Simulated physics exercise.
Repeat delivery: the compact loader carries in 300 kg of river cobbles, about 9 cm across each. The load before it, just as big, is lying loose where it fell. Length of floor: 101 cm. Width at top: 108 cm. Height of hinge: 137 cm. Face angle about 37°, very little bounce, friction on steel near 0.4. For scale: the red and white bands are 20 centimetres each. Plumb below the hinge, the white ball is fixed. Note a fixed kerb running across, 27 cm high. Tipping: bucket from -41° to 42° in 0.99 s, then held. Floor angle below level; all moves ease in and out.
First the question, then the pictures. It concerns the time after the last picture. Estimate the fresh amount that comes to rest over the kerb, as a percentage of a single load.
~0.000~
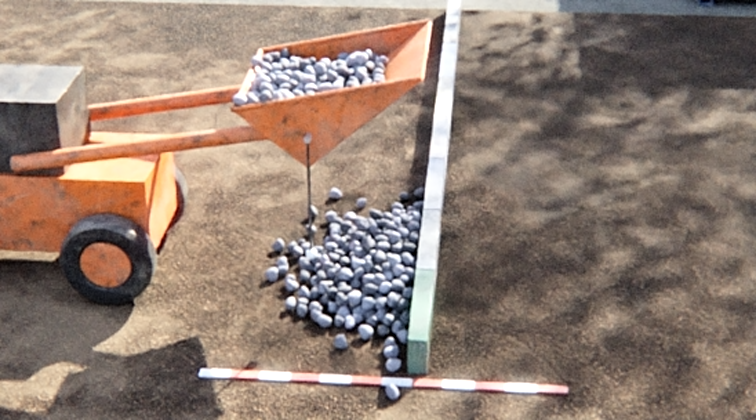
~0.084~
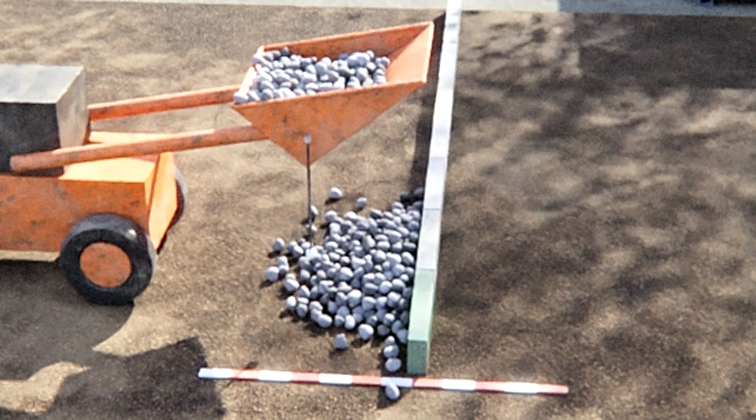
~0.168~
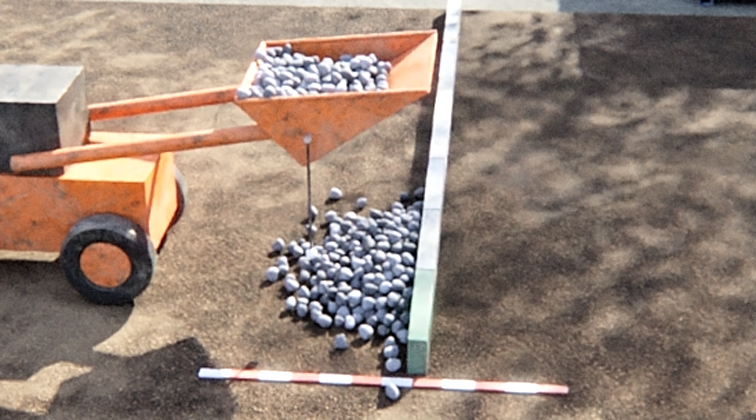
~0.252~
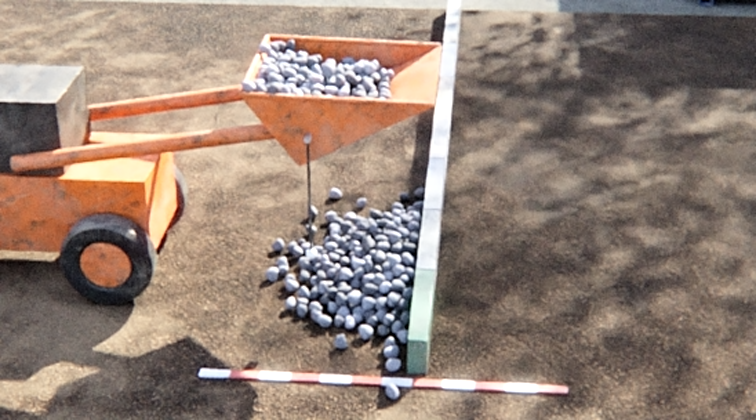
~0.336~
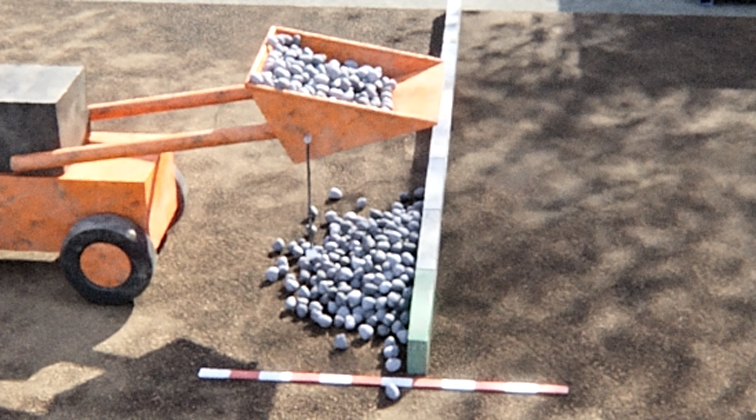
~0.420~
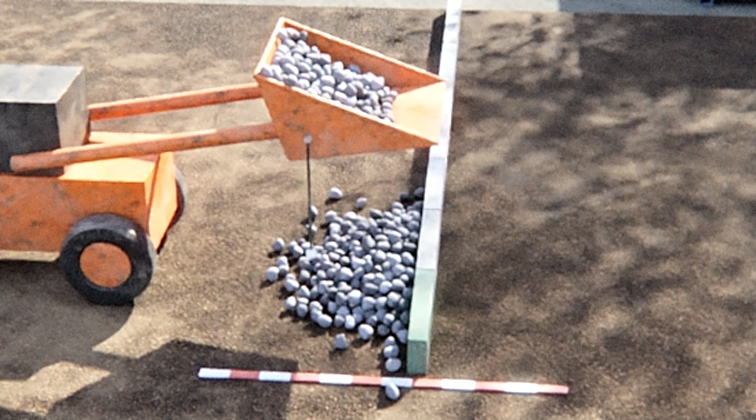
About 83 per cent of a load.
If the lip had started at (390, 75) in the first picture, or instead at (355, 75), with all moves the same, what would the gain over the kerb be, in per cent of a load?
Near 40 per cent from the first place, 15 from the second.
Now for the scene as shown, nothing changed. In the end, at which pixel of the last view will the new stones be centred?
Roughly at pixel (491, 275).
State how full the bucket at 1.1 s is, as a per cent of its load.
Held: Around 75 % of the load.
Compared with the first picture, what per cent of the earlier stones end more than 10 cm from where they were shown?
Around 0 in a hundred.
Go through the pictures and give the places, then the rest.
The first picture shows lip at (422, 78), floor tilted -41°, highest stones at (356, 65). The earlier load is highest near (388, 244), 26 cm above ground level, 101 % on this side of the kerb.
In the second picture, the bucket is at -39°, its lip at (424, 82); the top of the load is at (337, 65); the stones move at 0.1 m/s on average.
In the third picture, the bucket is at -35°, its lip at (428, 91); the top of the load is at (308, 65); the stones move at 0.2 m/s on average.
In the fourth picture, the bucket is at -28°, its lip at (434, 105); the top of the load is at (275, 59); the stones move at 0.4 m/s on average.
In the fifth picture, the bucket is at -19°, its lip at (438, 123); the top of the load is at (280, 51); the stones move at 0.4 m/s on average.
In the sixth picture, the bucket is at -9°, its lip at (438, 144); the top of the load is at (288, 46); the stones move at 0.5 m/s on average.
After 0.7 s the floor is at 29°; in per cent of one load, 100 in the bucket, 101 on this side of the kerb; the foremost stones are at (413, 268).
After 1.1 s the floor is at 42°; in per cent of one load, 74 in the bucket, 126 on this side of the kerb, 1 over the kerb; the foremost stones are at (439, 220).
After 1.4 s the floor is at 42°; in per cent of one load, 11 in the bucket, 132 on this side of the kerb, 57 over the kerb; the foremost stones are at (534, 279).
After 4.1 s the floor is at 42°; in per cent of one load, 0 in the bucket, 117 on this side of the kerb, 83 over the kerb; the foremost stones are at (726, 270). Net gain over the kerb, 83.
